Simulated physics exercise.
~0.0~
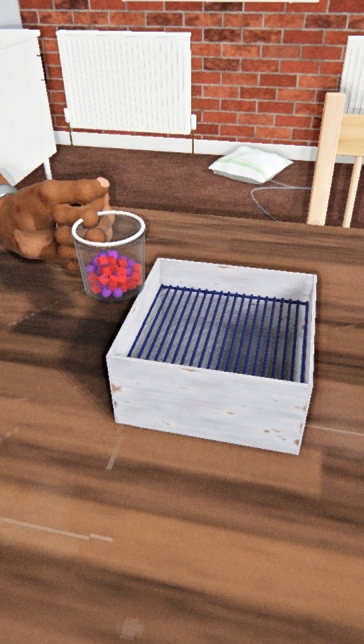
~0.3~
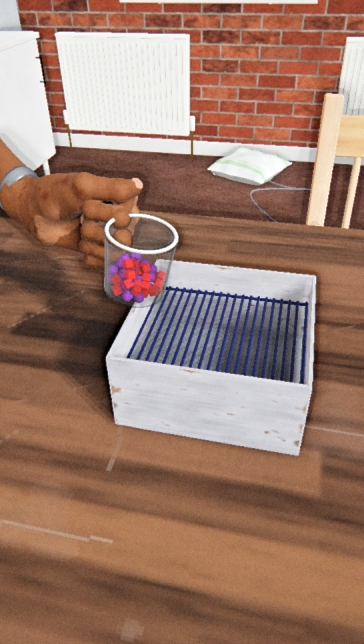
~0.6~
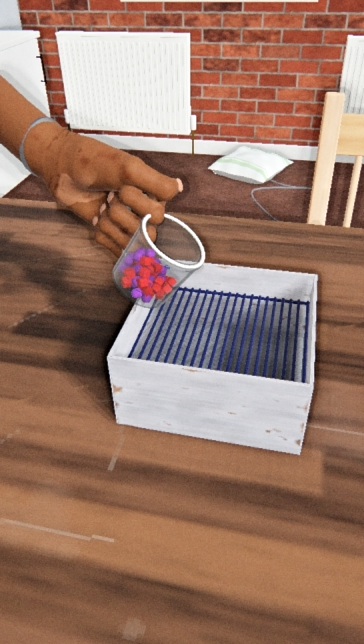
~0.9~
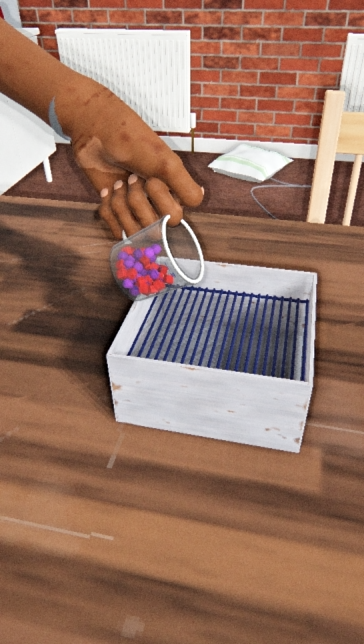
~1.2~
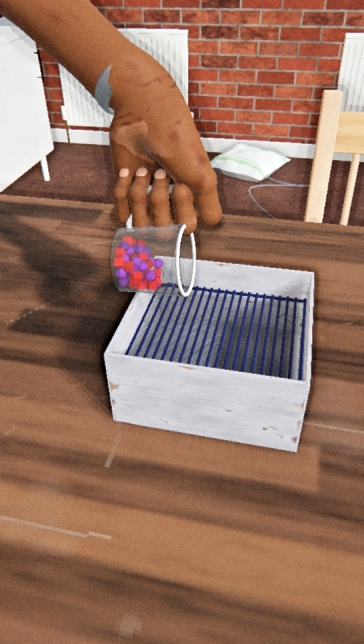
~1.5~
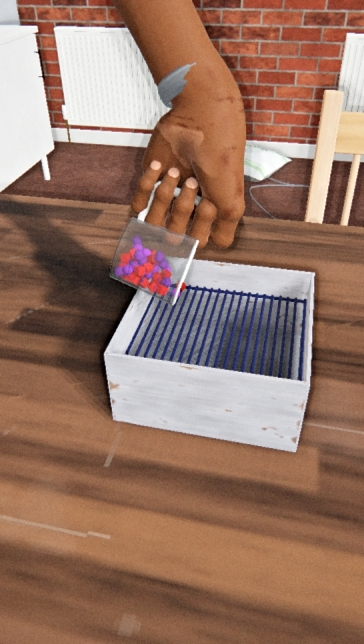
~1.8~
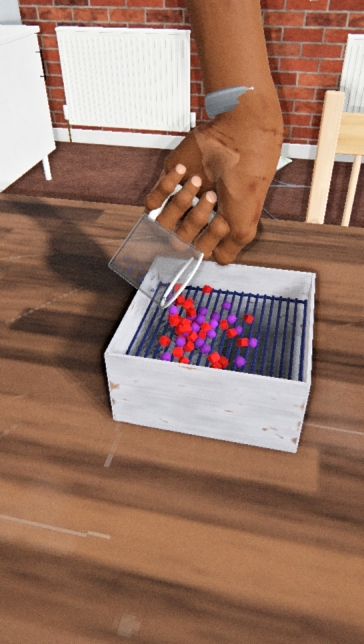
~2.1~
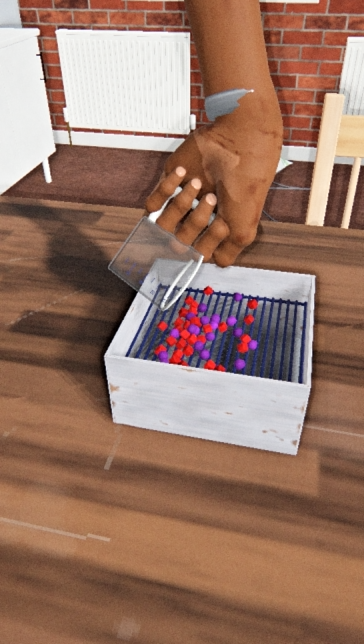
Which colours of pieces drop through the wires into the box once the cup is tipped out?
Neither colour drops through. The purple pieces and the red pieces are all held back on top of the wires.
